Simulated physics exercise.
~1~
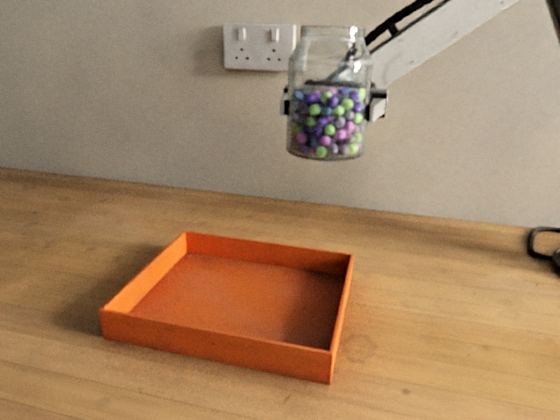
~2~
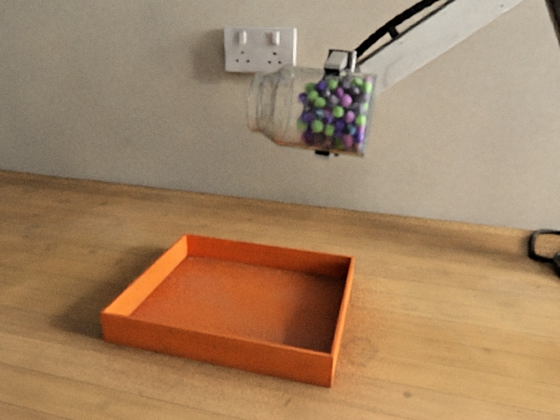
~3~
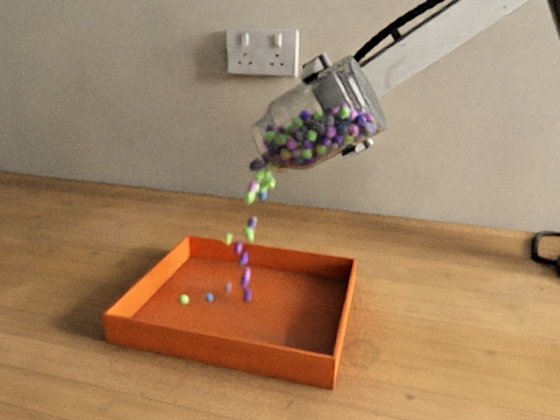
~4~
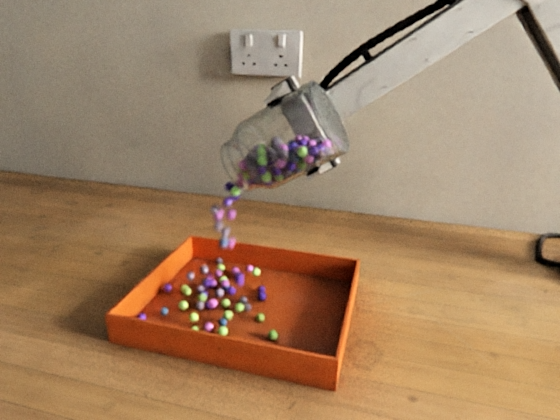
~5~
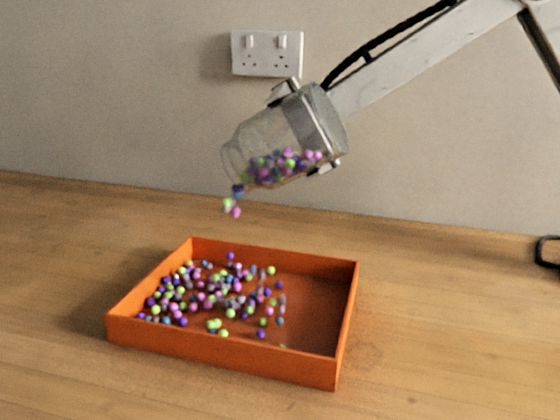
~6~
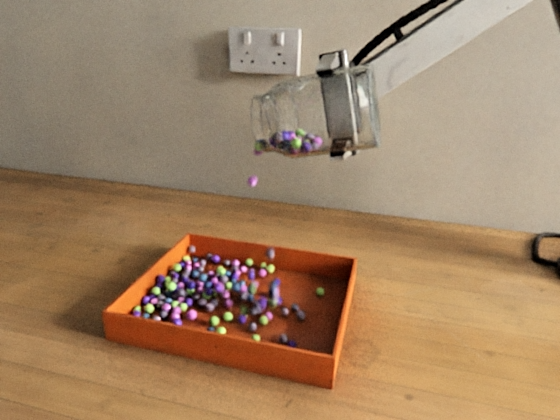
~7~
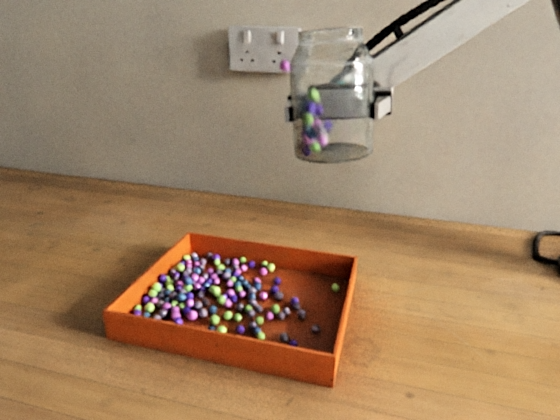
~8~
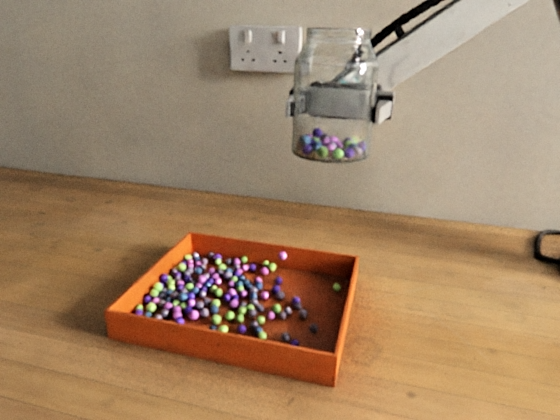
A robot arm reaching in from the upper right holds a clear jar of purple, green and blue round sweets above a wooden table, seen from slightly above. Below sits a shallow orange tray, with a white double socket on the grey wall behind. The arm tips the jar to the left until its mouth points downward, and sweets stream into the tray, scattering and piling mostly towards its left side. The jar then swings back upright as the last few drop. Most of the sweets end in the tray, while a small layer stays in the jar.
